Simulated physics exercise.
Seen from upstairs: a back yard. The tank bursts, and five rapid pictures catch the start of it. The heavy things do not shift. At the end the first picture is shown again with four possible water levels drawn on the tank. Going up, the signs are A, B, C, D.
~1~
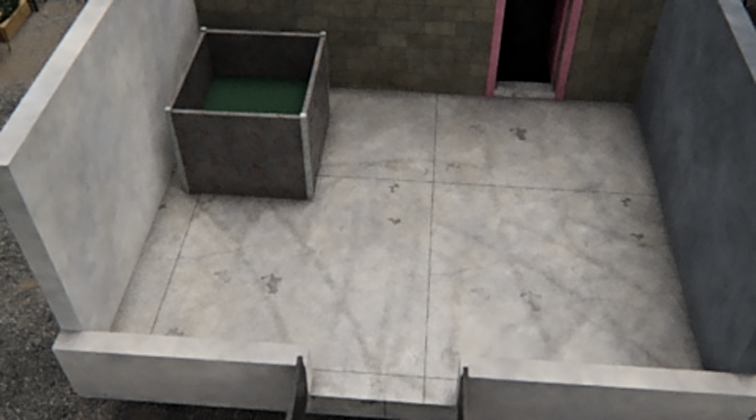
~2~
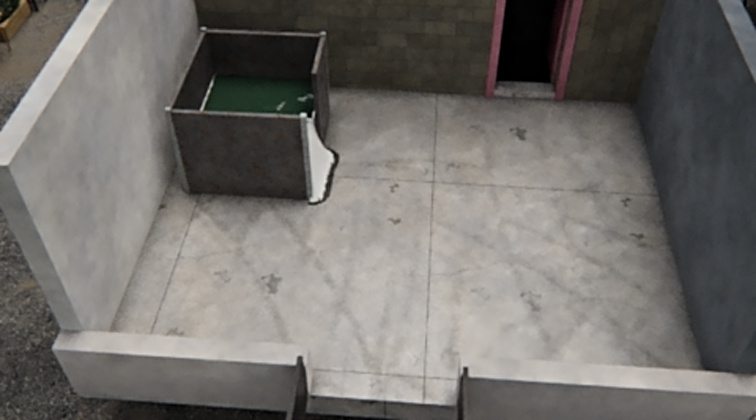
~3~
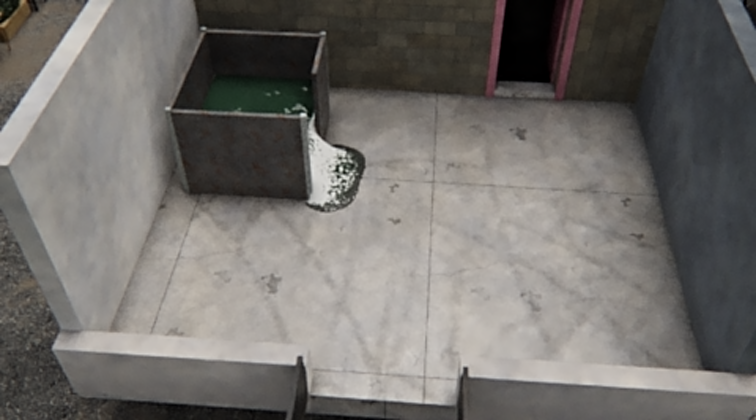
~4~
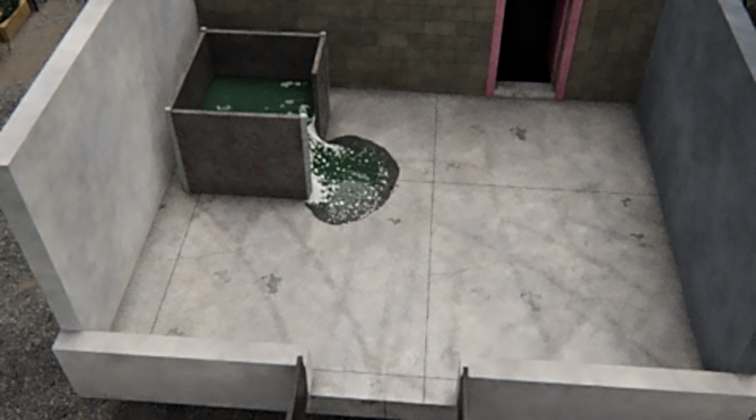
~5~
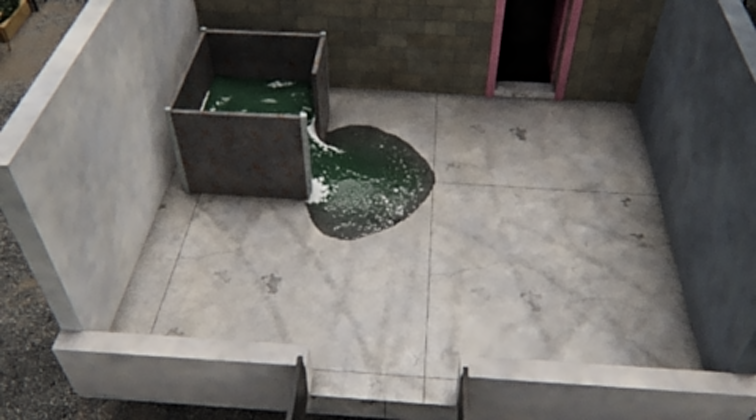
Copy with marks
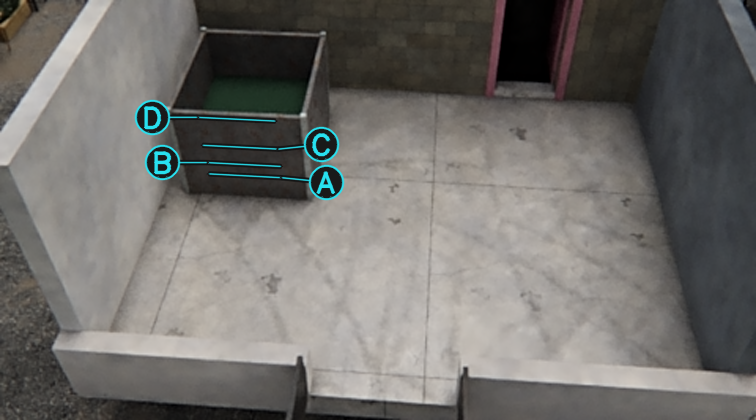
Green water sits still in a dark, square tank at the back left of a walled concrete yard, near a pink doorway. The tank's right side gives way and water pours out in a white, foamy rush, then spreads rightward and forward across the pale floor in a widening, rounded dark green pool.
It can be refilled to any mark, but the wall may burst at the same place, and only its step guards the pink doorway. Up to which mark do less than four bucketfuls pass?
C.
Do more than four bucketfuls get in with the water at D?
Yes, it does.
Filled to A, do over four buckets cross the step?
No, not at all.
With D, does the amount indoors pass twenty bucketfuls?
No.
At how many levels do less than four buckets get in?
Three of them.
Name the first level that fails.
D.
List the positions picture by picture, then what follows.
Water in the tank at rest, its middle at (256, 114); foot of the pink doorway at (524, 97); open gate at (384, 347), in the first frame.
In the second frame, 1 % of the ground under water, visible out to (318, 200).
In the third frame, 2 % of the ground under water, visible out to (357, 156).
In the fourth frame, 5 % of the ground under water, visible out to (391, 167).
In the fifth frame, 8 % of the ground under water, visible out to (427, 175).
In cyan, A at (245, 175); B at (243, 164); C at (240, 147); D at (235, 119); from the bottom up A, B, C, D.
For level A, nothing gets over.
For level B, nothing gets over.
For level C, a bucket or two gets in.
For level D, about 8 bucketfuls get in.
